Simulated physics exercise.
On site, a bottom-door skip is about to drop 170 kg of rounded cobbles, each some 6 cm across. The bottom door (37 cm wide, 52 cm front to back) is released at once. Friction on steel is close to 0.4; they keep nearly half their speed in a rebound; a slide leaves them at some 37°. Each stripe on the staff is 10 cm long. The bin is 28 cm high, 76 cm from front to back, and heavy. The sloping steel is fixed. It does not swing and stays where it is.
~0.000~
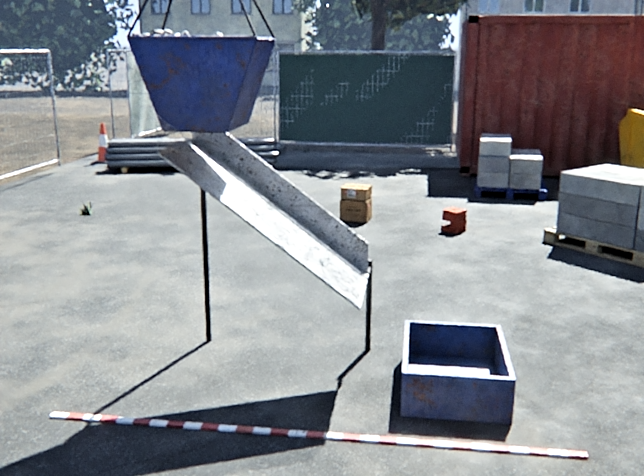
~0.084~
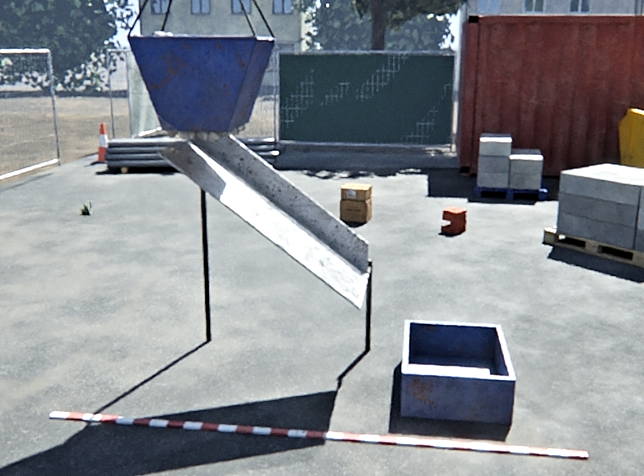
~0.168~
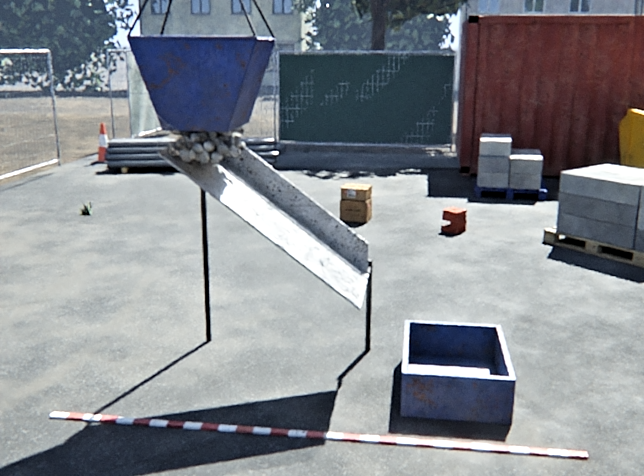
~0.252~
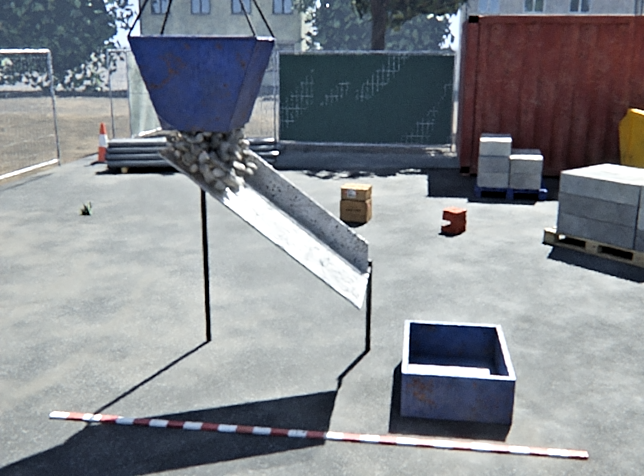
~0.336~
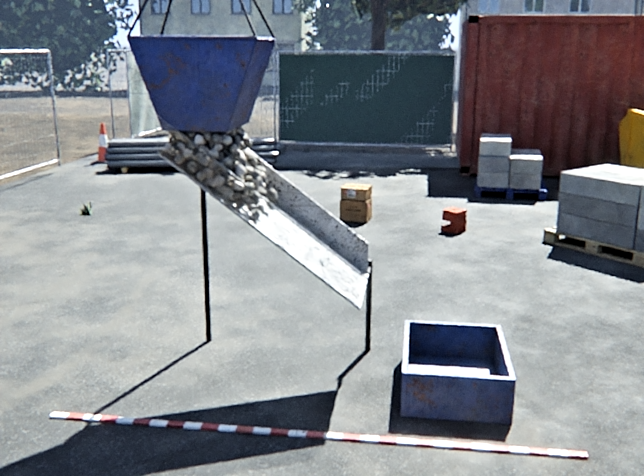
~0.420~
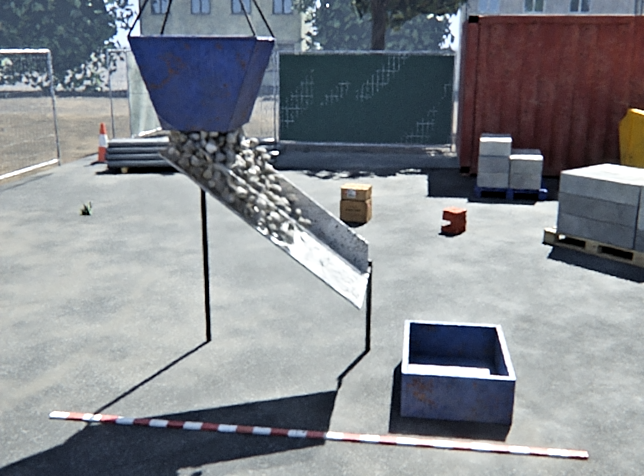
Rounded grey stones dropped out of the bottom of a hanging blue skip onto a sloping metal chute, piled up at its top, then slid down to the right in a thick, spreading stream.
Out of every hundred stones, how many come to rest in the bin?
About 95 per cent.
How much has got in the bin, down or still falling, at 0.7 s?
About 0 per cent by then.
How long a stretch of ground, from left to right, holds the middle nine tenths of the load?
Roughly 50 cm.
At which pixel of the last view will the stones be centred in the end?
Near (452, 363).
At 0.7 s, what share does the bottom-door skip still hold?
Roughly 10 per cent is still inside.
After 0.7 s, 11 % in the bottom-door skip, 81 % on the steel, 8 % falling or lying left of the bin, 1 % falling or lying in the bin; the stones farthest right are at (413, 333).
After 1.1 s, 0 % in the bottom-door skip, 55 % on the steel, 15 % falling or lying left of the bin, 30 % falling or lying in the bin; the stones farthest right are at (496, 378).
After 1.7 s, 0 % in the bottom-door skip, 5 % on the steel, 11 % falling or lying left of the bin, 83 % falling or lying in the bin, 1 % falling or lying beside or right of the bin; the stones farthest right are at (497, 349).
After 2.6 s, 0 % in the bottom-door skip, 4 % falling or lying left of the bin, 95 % falling or lying in the bin, 1 % falling or lying beside or right of the bin; the stones farthest right are at (552, 368).
After 4.5 s, 0 % in the bottom-door skip, 4 % left of the bin, 95 % in the bin, 1 % beside or right of the bin; the stones farthest right are at (556, 369).
